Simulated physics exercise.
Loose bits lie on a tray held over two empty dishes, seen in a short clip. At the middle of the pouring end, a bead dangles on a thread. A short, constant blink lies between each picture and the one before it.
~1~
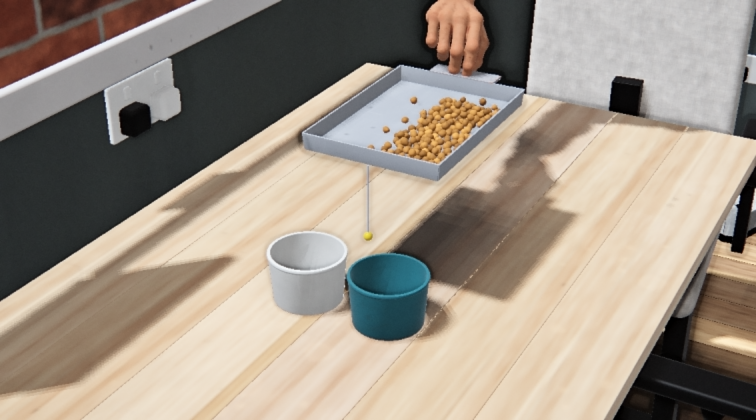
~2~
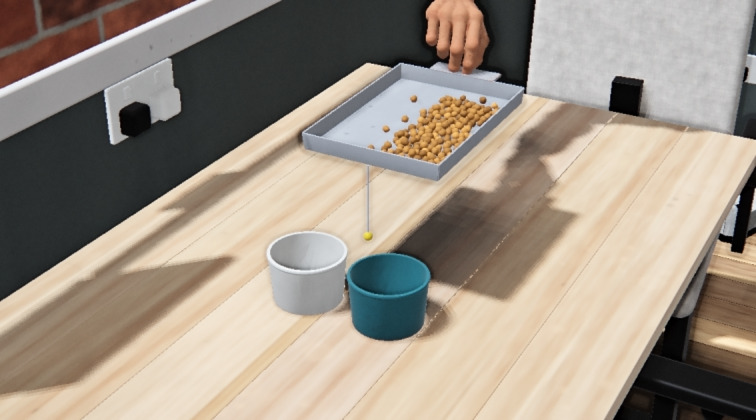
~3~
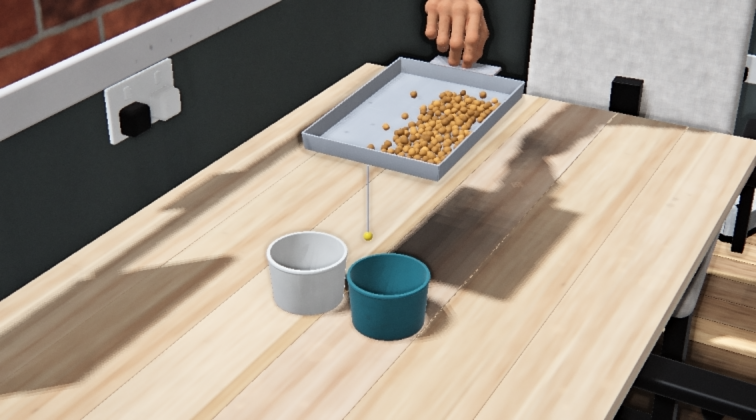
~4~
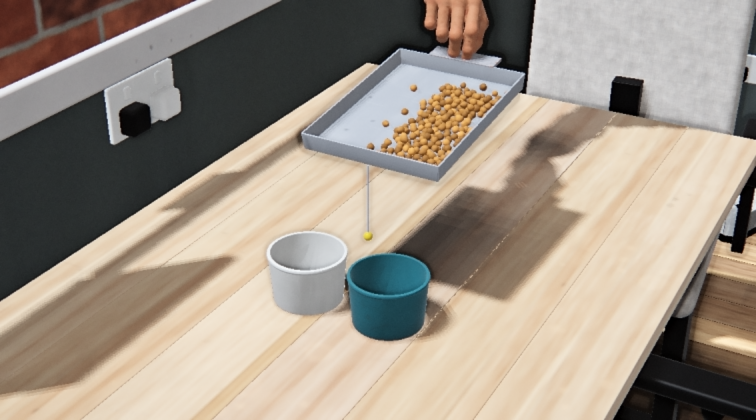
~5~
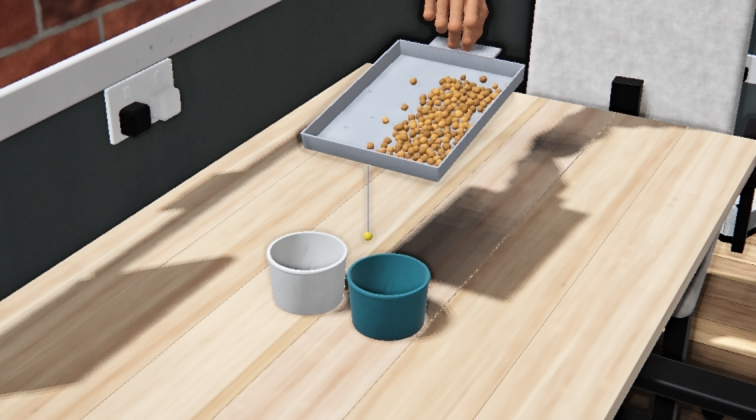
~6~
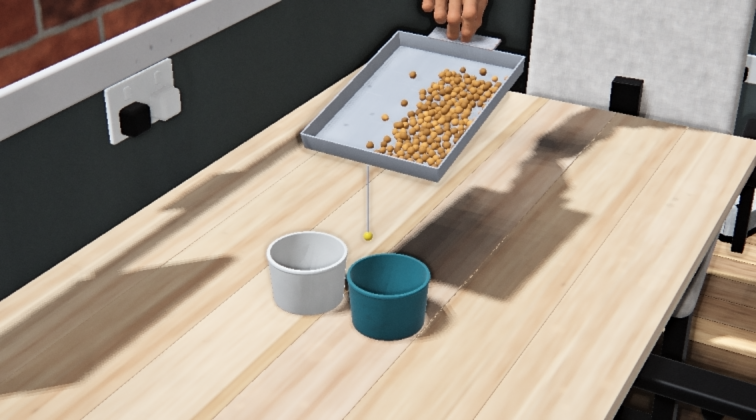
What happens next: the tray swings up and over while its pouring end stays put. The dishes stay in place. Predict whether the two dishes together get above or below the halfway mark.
Above.
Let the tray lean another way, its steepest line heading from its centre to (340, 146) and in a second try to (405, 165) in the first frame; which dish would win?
The left-side dish first and The right-side dish second.
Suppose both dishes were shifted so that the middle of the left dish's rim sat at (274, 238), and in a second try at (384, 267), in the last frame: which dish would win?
In turn: The right-side dish; the left-side dish.
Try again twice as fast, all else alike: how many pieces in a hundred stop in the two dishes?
Roughly 60 percent.
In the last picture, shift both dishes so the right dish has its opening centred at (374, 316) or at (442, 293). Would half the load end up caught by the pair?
Place 1: Lower than half; place 2: Higher than half.
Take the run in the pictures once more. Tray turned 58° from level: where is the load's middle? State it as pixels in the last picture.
Somewhere around pixel (407, 131) in the last picture.
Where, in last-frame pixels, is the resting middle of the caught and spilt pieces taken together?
About pixel (377, 319).
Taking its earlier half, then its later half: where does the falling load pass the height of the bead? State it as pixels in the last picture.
First half (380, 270); second half (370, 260).
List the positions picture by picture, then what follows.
In the first frame, corners of the pouring end at (305, 133) and (438, 164), level; middle of the load at (443, 133), roasted chickpeas; left dish at (287, 287); right dish at (369, 312); bead on its thread at (368, 236).
In the second frame, corners of the pouring end at (305, 133) and (438, 164), level; middle of the load at (443, 133).
In the third frame, corners of the pouring end at (304, 133) and (438, 165), tipped barely, level across its low end; middle of the load at (443, 130).
In the fourth frame, corners of the pouring end at (304, 133) and (438, 165), tipped a little, level across its low end; middle of the load at (443, 126).
In the fifth frame, corners of the pouring end at (303, 133) and (437, 166), tipped a little, level across its low end; middle of the load at (443, 123).
In the sixth frame, corners of the pouring end at (303, 133) and (437, 167), tipped a little, level across its low end; middle of the load at (443, 119); left dish at (287, 287); right dish at (369, 312).
Soon after the last picture, tray tipped steeply; nearly all on the tray; a stray few in the right dish; a stray few outside both; a stray few in the air.
A little later, tray tipped right over; most on the tray; a small part in the right dish; a stray few outside both; a small part in the air.
Later still, tray tipped past a quarter turn; about half in the right dish; a small part in the left dish; about a third outside both.
At rest, tray tipped past a quarter turn; about half in the right dish; a small part in the left dish; about a third outside both.
